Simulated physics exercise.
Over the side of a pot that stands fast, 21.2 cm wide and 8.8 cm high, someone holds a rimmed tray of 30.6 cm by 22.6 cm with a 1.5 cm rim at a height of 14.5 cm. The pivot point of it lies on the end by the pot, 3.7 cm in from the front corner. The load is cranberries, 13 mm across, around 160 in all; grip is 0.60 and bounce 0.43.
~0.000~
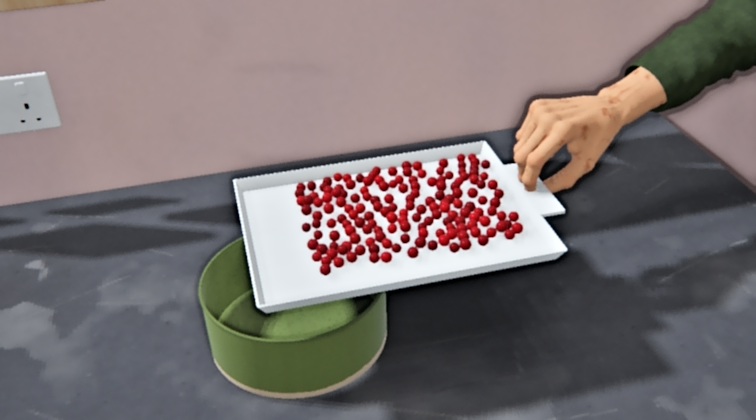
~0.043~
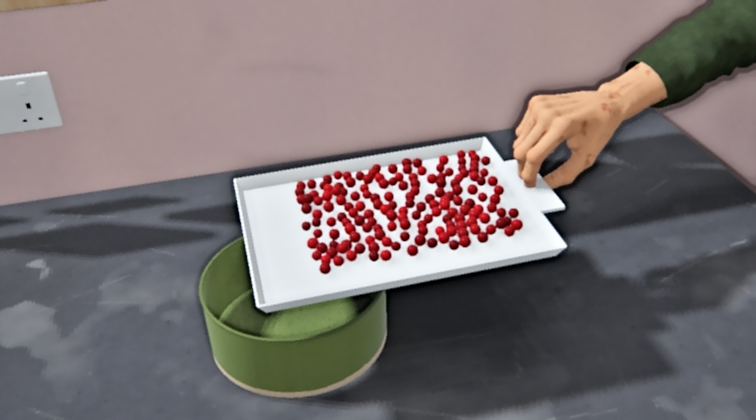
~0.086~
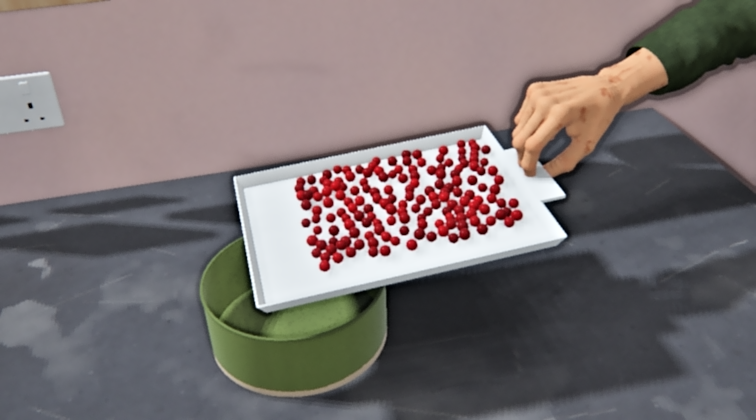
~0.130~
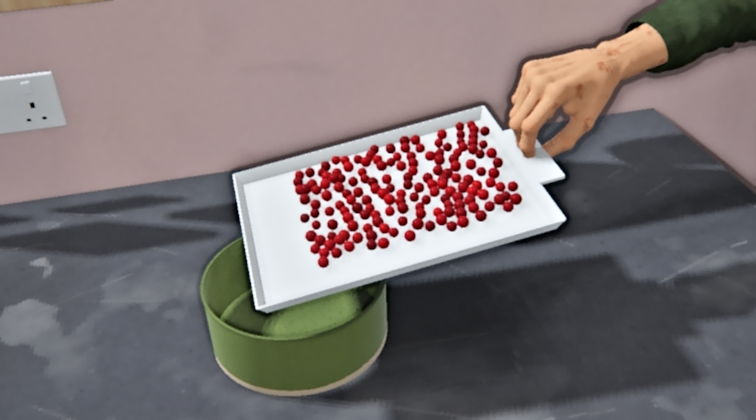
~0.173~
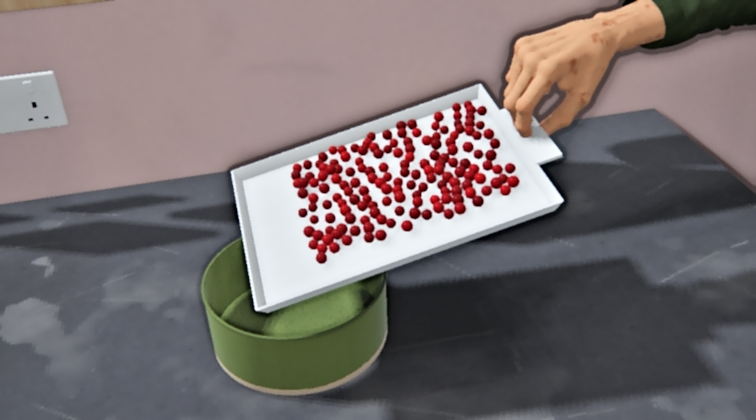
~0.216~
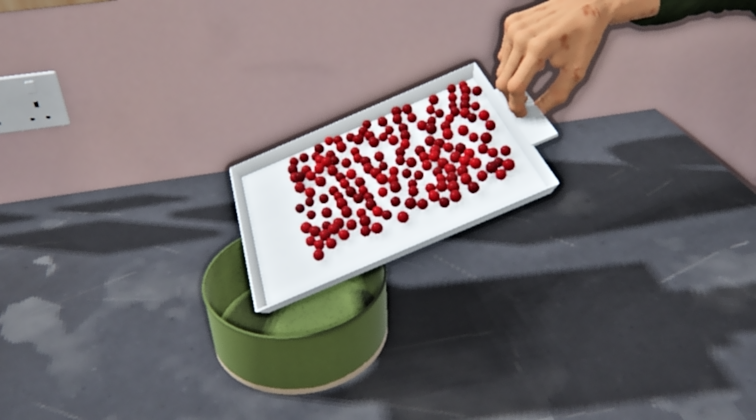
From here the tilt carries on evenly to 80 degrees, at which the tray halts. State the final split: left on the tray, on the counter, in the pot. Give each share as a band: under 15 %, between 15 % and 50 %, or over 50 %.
As I see it, left on the tray: I expect a stray few to finish up there; counter: I expect the majority share to finish up there; pot: I expect a stray few to finish up there.
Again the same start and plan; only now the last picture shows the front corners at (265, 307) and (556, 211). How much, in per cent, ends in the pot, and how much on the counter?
The pot gets 0 and the counter 100.
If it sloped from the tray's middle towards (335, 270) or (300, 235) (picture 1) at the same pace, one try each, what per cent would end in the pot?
Roughly 0 per cent on the first try and 30 per cent on the second.
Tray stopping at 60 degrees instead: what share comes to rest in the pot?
In that case it comes to about 5 in a hundred.
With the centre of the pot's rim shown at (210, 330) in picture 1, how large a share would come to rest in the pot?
Roughly 95 percent would end up there.
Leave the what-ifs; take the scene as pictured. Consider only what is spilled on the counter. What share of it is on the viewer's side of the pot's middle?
90 %.
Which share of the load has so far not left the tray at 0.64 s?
Value: About 70%.
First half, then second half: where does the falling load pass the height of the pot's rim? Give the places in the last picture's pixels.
Early half: About (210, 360); late half: (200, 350).
Then, at 0.47 s, tilt 50 degrees; the tray holds 100 %, the pot 0 %.
After 0.64 s, tilt 71 degrees; the tray holds 70 %, the pot 0 %.
After 0.93 s, tilt 80 degrees; the tray holds 0 %, the pot 0 %.
In the end, at 1.7 s, tray 0 %, counter 100 %, pot 0 %.
